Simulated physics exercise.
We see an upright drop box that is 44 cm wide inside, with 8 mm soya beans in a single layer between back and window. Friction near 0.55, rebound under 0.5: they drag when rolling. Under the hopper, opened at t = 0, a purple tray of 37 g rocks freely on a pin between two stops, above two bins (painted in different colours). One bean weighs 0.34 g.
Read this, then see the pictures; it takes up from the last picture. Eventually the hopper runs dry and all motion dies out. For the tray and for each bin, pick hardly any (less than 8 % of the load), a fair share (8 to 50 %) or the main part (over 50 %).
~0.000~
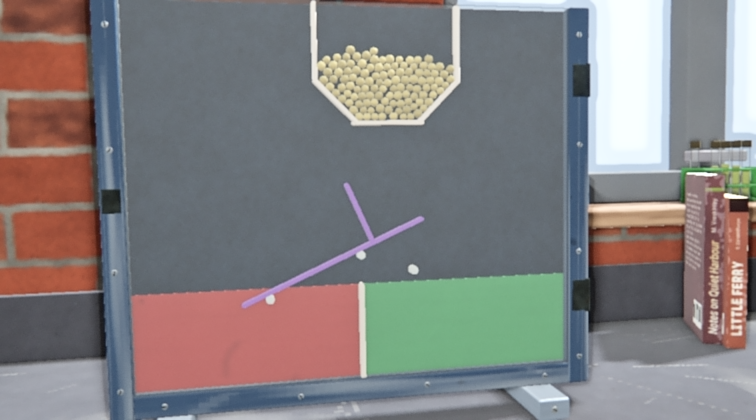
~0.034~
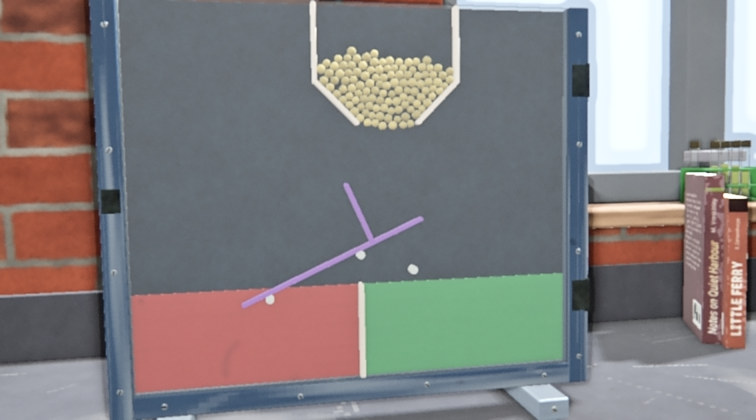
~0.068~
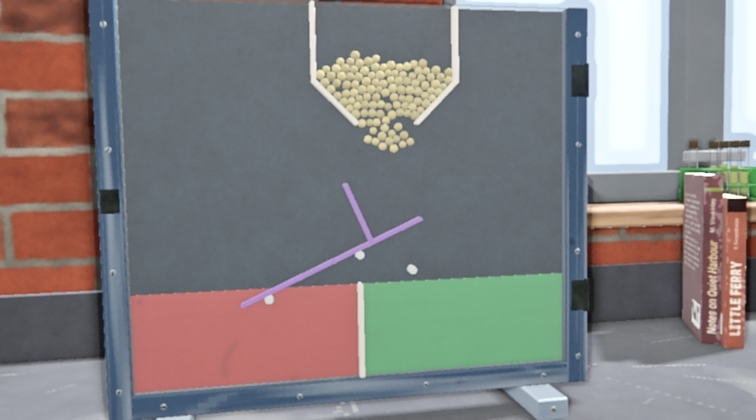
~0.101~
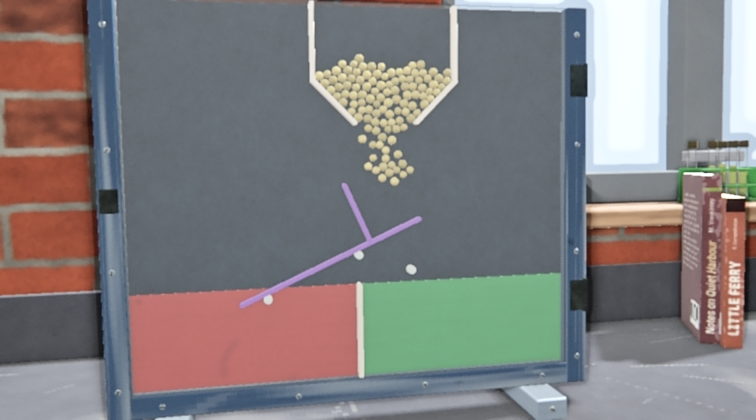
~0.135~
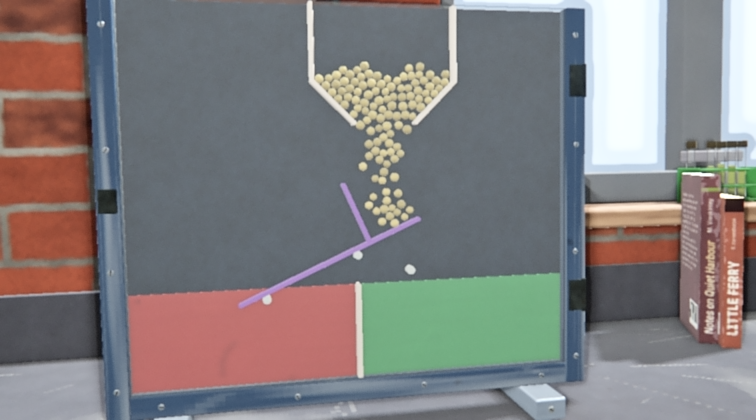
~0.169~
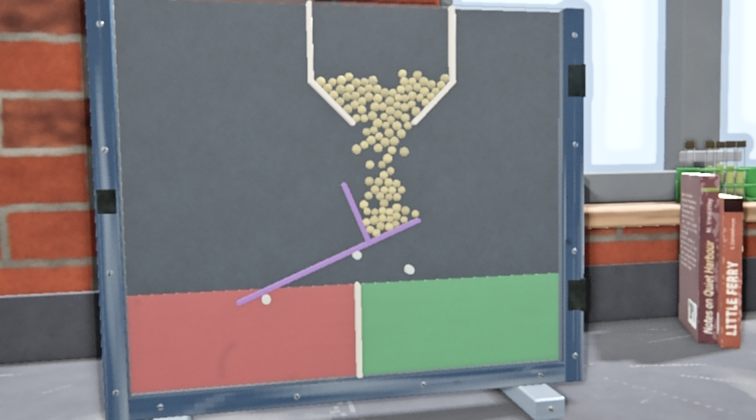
Red bin - hardly any, green bin - the main part, tray - a fair share.
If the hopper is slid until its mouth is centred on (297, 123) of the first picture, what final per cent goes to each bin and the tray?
Final per cent - red bin: 100, green bin: 0, tray: 0.
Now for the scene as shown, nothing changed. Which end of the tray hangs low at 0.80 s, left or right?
Left.
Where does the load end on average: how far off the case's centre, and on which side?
The average place ends up near 9 cm to the right of the middle.
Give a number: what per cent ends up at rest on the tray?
I'd put it at close to 40 per cent.
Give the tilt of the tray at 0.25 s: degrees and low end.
Tilt: About 20 degrees; low end: Left.
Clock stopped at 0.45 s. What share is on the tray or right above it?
Around 55 per cent of the load.
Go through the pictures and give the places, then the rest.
The first frame shows gate shut, about 110 beans in the hopper; its mouth (357, 123) to (418, 122); tray left end down 24°; its ends (244, 305) and (421, 219), top of its upright wall (346, 185); pivot (361, 255); stops (270, 299) and (414, 270); no lips; red bin (250, 338), green bin (466, 324).
In the second frame, 5 out; bottom bean (383, 126); tray left end down 24°.
In the third frame, 16 out; bottom bean (394, 148); tray left end down 24°.
In the fourth frame, 26 out; bottom bean (395, 181); tray left end down 24°.
In the fifth frame, 40 out; bottom bean (395, 223); tray left end down 24°.
In the sixth frame, 54 out; bottom bean (376, 233); tray left end down 22°; its ends (239, 303) and (418, 220), top of its upright wall (344, 185).
By 0.25 s 75 % have left the hopper; tray left end down 21°; on or over it 70 %, past it to the left 0 %, to the right 5 %.
By 0.45 s 100 % have left the hopper; tray left end down 24°; on or over it 55 %, past it to the left 0 %, to the right 45 %.
By 0.80 s 100 % have left the hopper; tray left end down 24°; on or over it 40 %, past it to the left 0 %, to the right 60 %.
In the end, by 1.7 s, red bin 0 %, green bin 60 %, tray 40 %; tray left end down 24°.
